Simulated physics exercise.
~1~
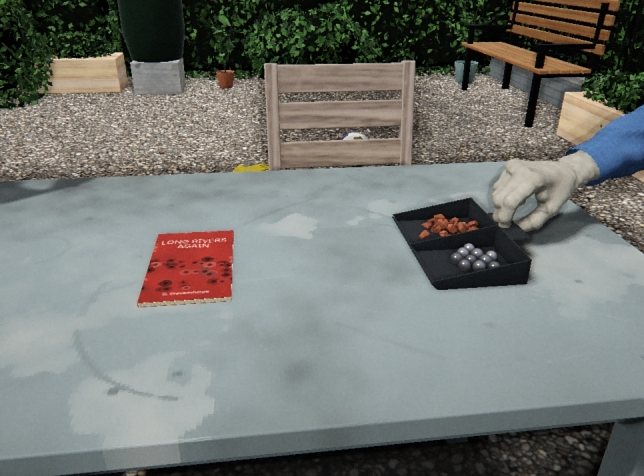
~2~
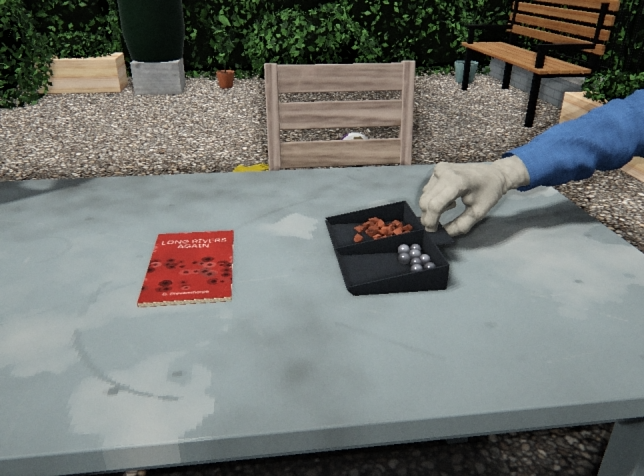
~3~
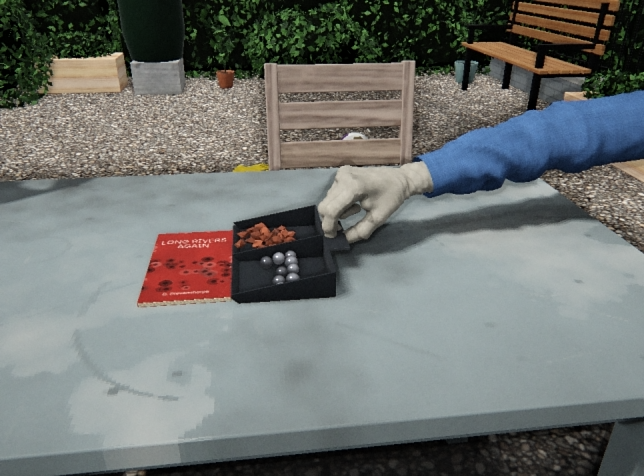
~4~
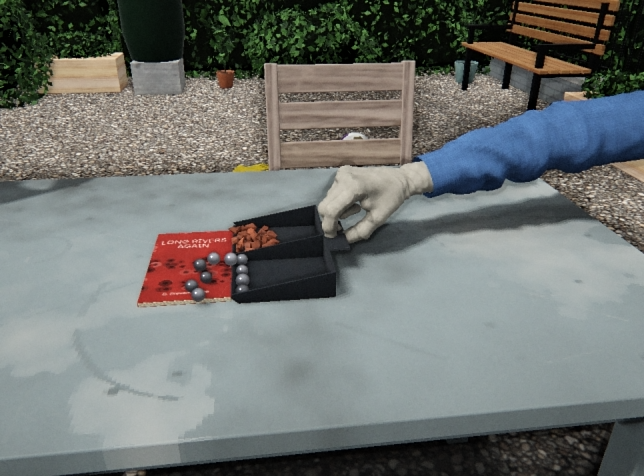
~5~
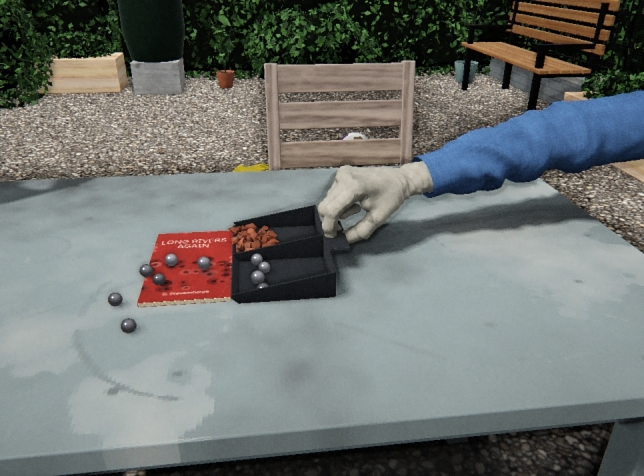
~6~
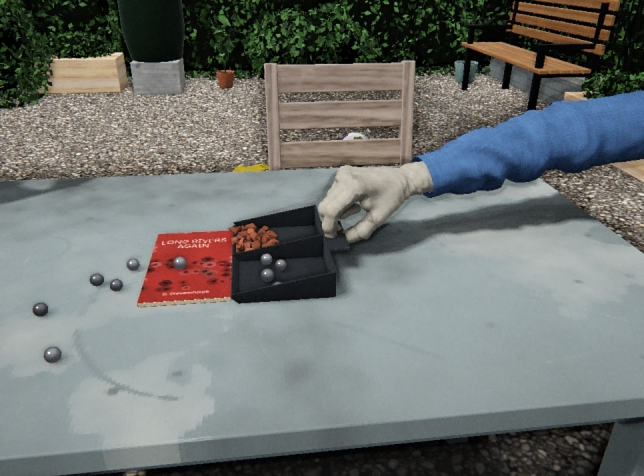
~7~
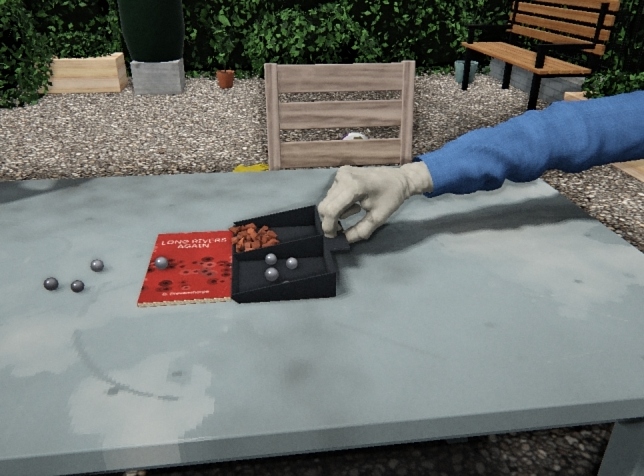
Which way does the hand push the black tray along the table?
The hand pushes the tray to the left, until it stops against the red book.
